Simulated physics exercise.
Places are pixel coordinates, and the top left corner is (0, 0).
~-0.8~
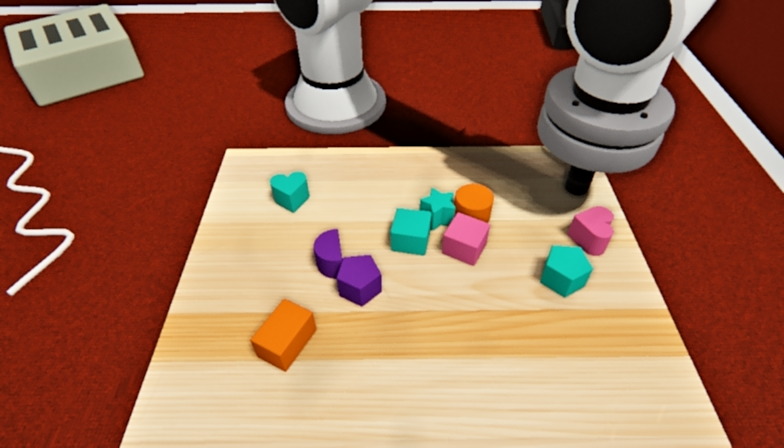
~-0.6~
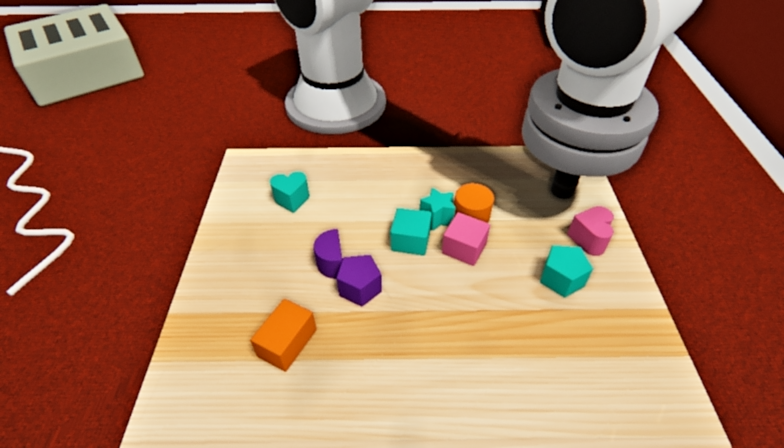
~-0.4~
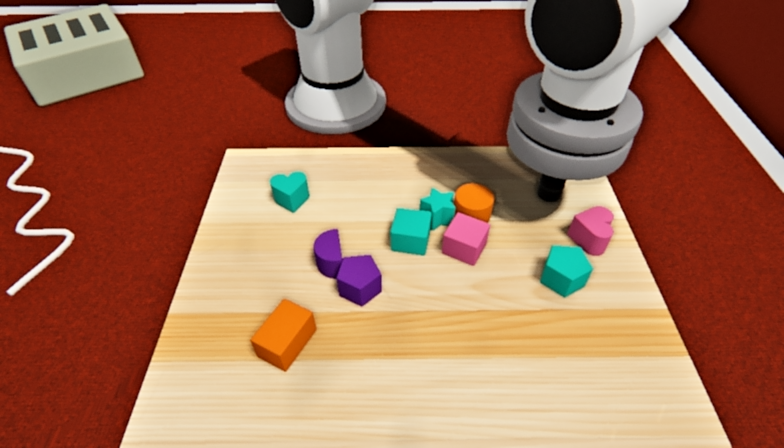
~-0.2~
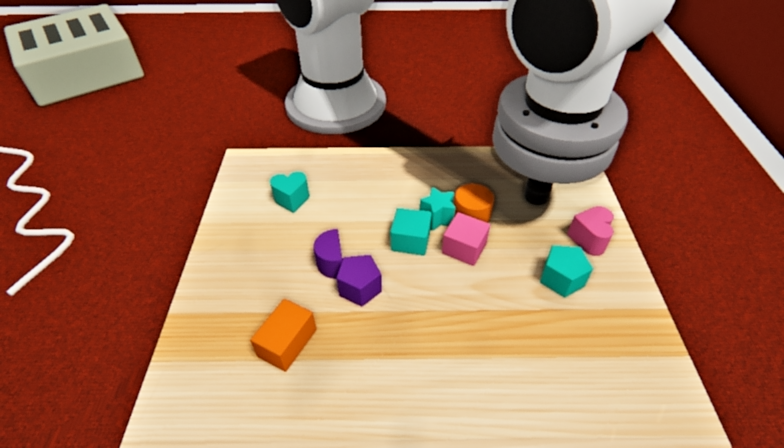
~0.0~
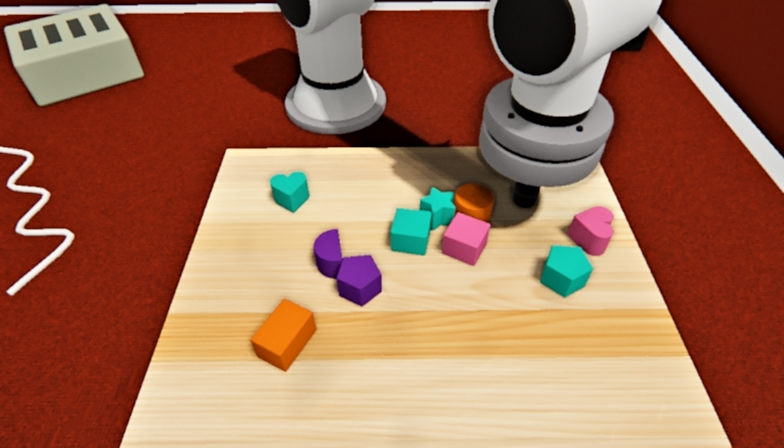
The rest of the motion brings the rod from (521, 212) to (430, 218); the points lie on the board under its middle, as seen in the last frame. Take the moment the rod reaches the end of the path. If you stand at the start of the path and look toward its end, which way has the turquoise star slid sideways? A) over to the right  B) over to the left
Letter A.
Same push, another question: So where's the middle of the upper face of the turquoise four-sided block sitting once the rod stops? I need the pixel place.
It should be at about (389, 227).
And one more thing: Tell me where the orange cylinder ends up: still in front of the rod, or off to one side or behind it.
Ahead.
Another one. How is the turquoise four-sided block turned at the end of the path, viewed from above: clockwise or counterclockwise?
Twists anticlockwise.
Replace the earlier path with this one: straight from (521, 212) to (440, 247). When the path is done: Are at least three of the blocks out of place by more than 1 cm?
The answer is yes.
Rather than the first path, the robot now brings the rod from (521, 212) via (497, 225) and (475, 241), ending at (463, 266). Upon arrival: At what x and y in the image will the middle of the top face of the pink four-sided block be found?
At pixel (435, 252).
The first path, step by step. One third of the way, rod at (492, 203); turquoise four-sided block at (408, 223); turquoise star at (430, 199); orange cylinder at (462, 196).
Two thirds of the way, rod at (461, 205); turquoise four-sided block at (390, 227), turned 55° anticlockwise; turquoise star at (398, 197); orange cylinder at (431, 196).
At the end, rod at (431, 207); turquoise four-sided block at (389, 227), turned 55° anticlockwise; turquoise star at (367, 195); pink four-sided block still; orange cylinder at (399, 197).
